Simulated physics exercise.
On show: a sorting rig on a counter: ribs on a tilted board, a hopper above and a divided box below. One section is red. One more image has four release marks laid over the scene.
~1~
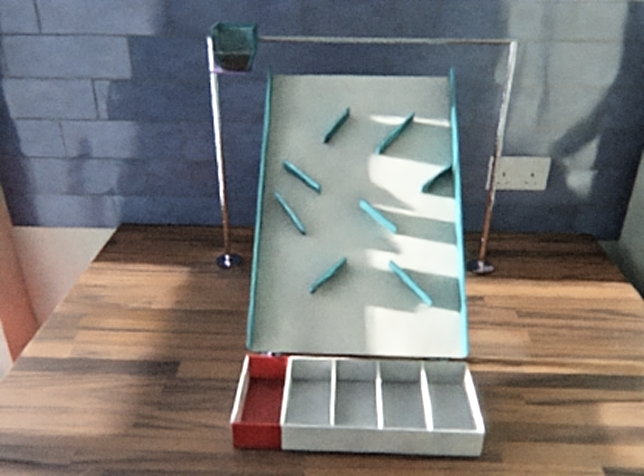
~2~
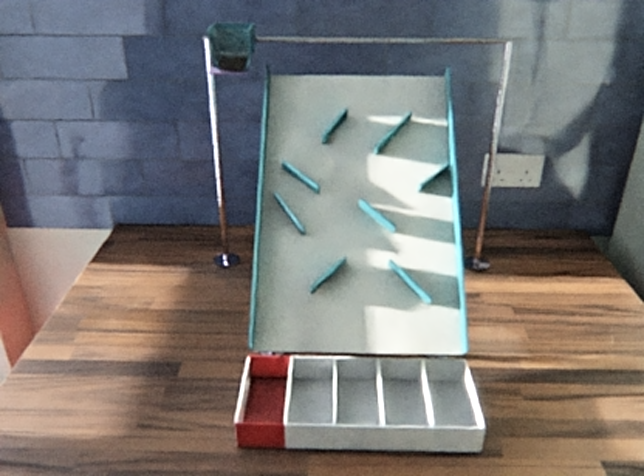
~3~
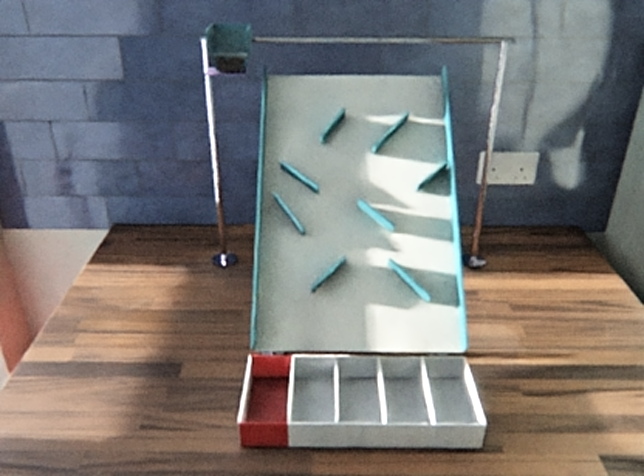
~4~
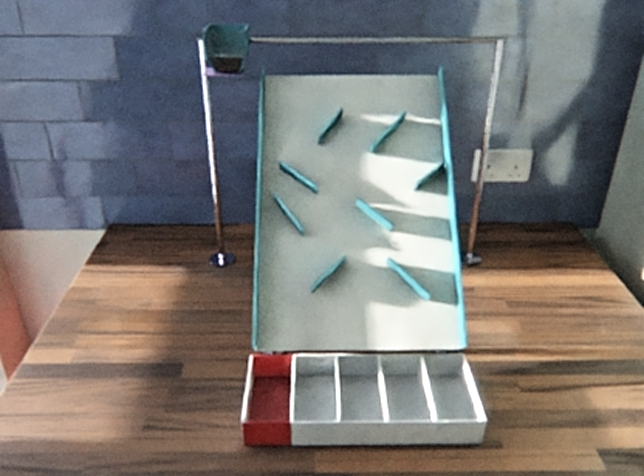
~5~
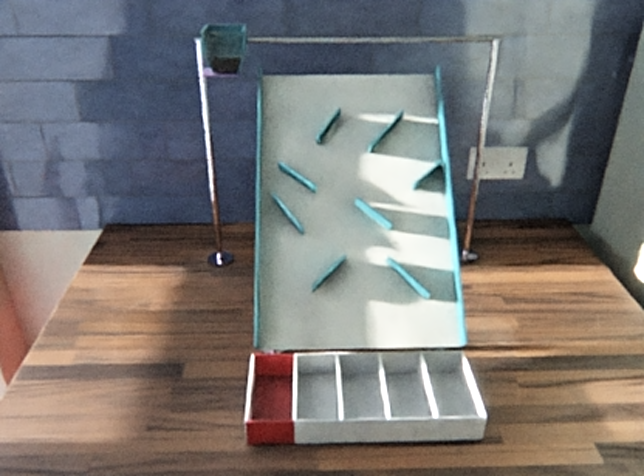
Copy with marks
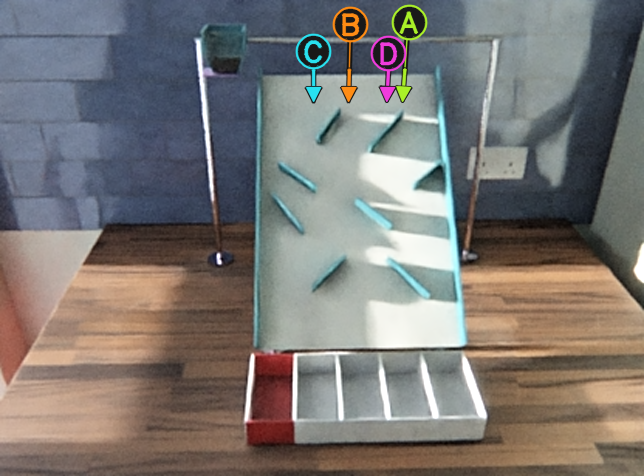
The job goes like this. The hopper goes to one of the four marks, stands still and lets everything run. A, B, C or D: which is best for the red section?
D beats the others.
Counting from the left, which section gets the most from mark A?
It is the fifth one.
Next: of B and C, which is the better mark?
The answer is B.
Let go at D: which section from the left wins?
The first from the left.
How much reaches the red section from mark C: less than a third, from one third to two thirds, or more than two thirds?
It is less than a third.
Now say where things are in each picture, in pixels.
The first frame shows hopper at (237, 64), chocolate balls, door shut.
The second frame shows ribs (323, 136) to (347, 108), (376, 147) to (411, 111), (282, 160) to (319, 187).
The third frame shows ribs (419, 184) to (448, 161), (274, 192) to (303, 230), (359, 199) to (394, 226).
The fourth frame shows ribs (312, 288) to (345, 255), (389, 257) to (430, 296).
The fifth frame shows red section at (271, 431), number 1 of 5 from the left.
On the marked copy, mark A meets the board at (402, 96); mark B meets the board at (348, 96); mark C meets the board at (313, 96); mark D meets the board at (387, 96).
With A, about a third in the red section, about two thirds in other sections, a stray few outside the box.
With B, about a third in the red section, about half in other sections, a small part outside the box.
With C, a small part in the red section, about two thirds in other sections, about a quarter outside the box.
With D, about half in the red section, about a third in other sections, a small part outside the box.
